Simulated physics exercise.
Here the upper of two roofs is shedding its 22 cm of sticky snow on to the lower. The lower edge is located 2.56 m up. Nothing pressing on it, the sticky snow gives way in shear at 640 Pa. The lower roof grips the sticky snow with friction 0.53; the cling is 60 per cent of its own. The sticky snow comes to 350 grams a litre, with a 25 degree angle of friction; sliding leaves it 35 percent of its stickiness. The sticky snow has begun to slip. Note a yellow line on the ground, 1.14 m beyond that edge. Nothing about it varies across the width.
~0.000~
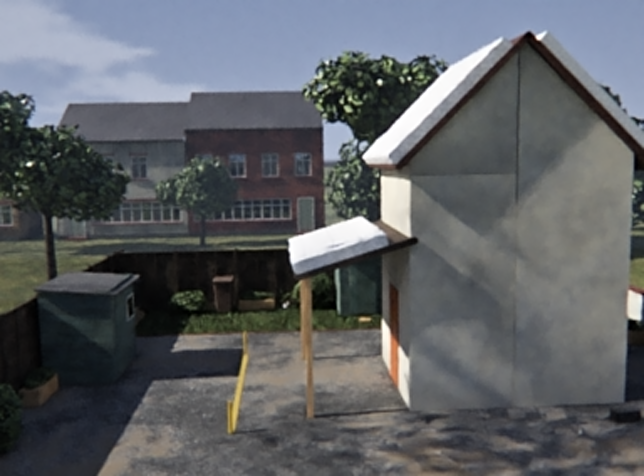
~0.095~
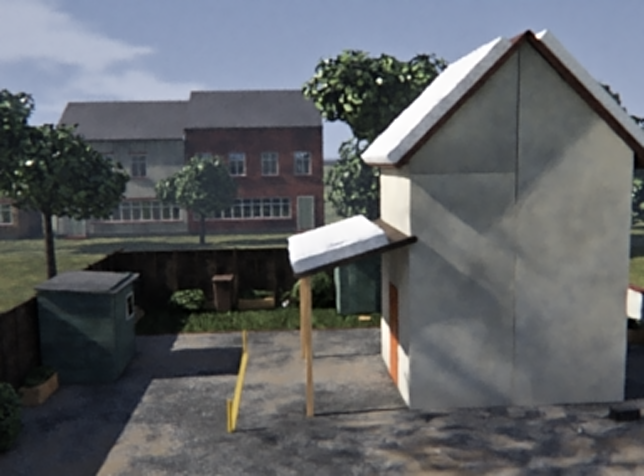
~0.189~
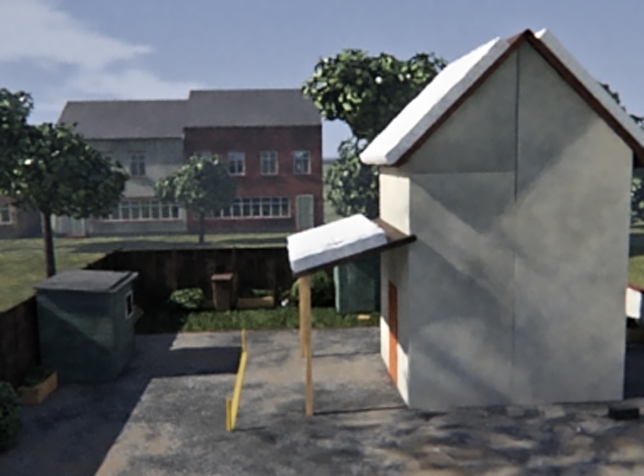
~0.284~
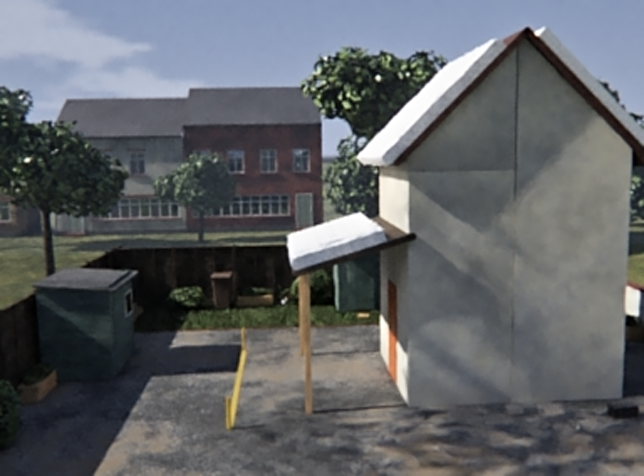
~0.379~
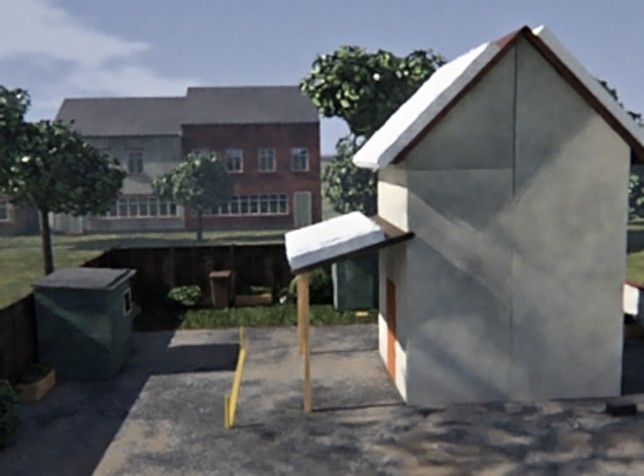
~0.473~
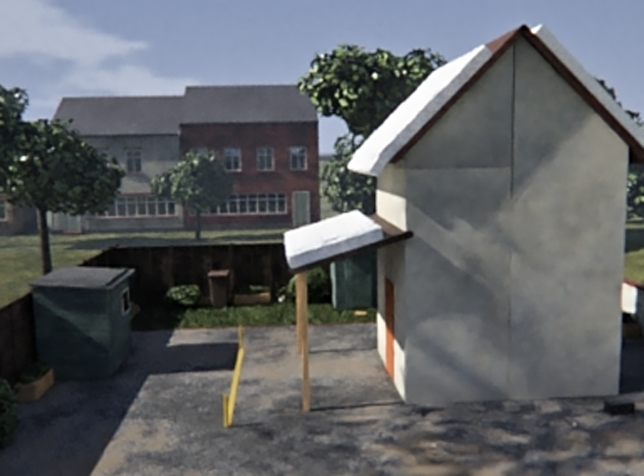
In a yard with a green shed and a yellow line on the ground, a pale gabled house stands with thick white snow on its roof and on a lower lean-to roof. The upper snow barely shifts at first, then slides slowly down to the left in one piece, poking past the roof edge and starting to crack.
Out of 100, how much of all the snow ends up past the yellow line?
About 38 %.
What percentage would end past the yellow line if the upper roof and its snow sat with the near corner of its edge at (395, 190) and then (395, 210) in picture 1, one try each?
In that order: 16 %, 4 %.
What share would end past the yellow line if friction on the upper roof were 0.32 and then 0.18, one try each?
Respectively near 45 % and near 50 %.
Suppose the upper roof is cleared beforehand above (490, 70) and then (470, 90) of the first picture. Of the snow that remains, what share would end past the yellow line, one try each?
25 %, then 16 %.
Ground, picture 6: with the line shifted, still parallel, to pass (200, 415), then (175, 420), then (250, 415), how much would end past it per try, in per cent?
25 %, then 18 %, then 45 %.
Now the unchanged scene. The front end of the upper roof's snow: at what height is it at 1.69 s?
Somewhere around 2.2 metres, I'd say.
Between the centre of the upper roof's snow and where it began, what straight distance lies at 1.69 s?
3.8 m.
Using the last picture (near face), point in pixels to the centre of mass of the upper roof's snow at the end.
About (225, 370).
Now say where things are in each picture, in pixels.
The first frame shows front end of the sticky snow at (394, 152).
The second frame shows front end of the sticky snow at (393, 151), its middle shifted 1.3 cm.
The third frame shows front end of the sticky snow at (391, 150), its middle shifted 5.4 cm, 1 % of it past the upper edge, in one piece.
The fourth frame shows front end of the sticky snow at (388, 155), its middle shifted 12 cm, 4 % of it past the upper edge, in one piece.
The fifth frame shows front end of the sticky snow at (382, 157), its middle shifted 23 cm, 8 % of it past the upper edge, in one piece.
The sixth frame shows front end of the sticky snow at (375, 160), its middle shifted 36 cm, 13 % of it past the upper edge, cracking.
By 1.03 s, none is below the lower edge and 0 % is past the line.
By 1.69 s, 1 % is below the lower edge and 0 % is past the line.
By 2.34 s, 55 % is below the lower edge and 38 % is past the line.
By 3.00 s, 58 % is below the lower edge and 38 % is past the line.
By 3.30 s, at the end, 58 % is below the lower edge and 38 % is past the line.
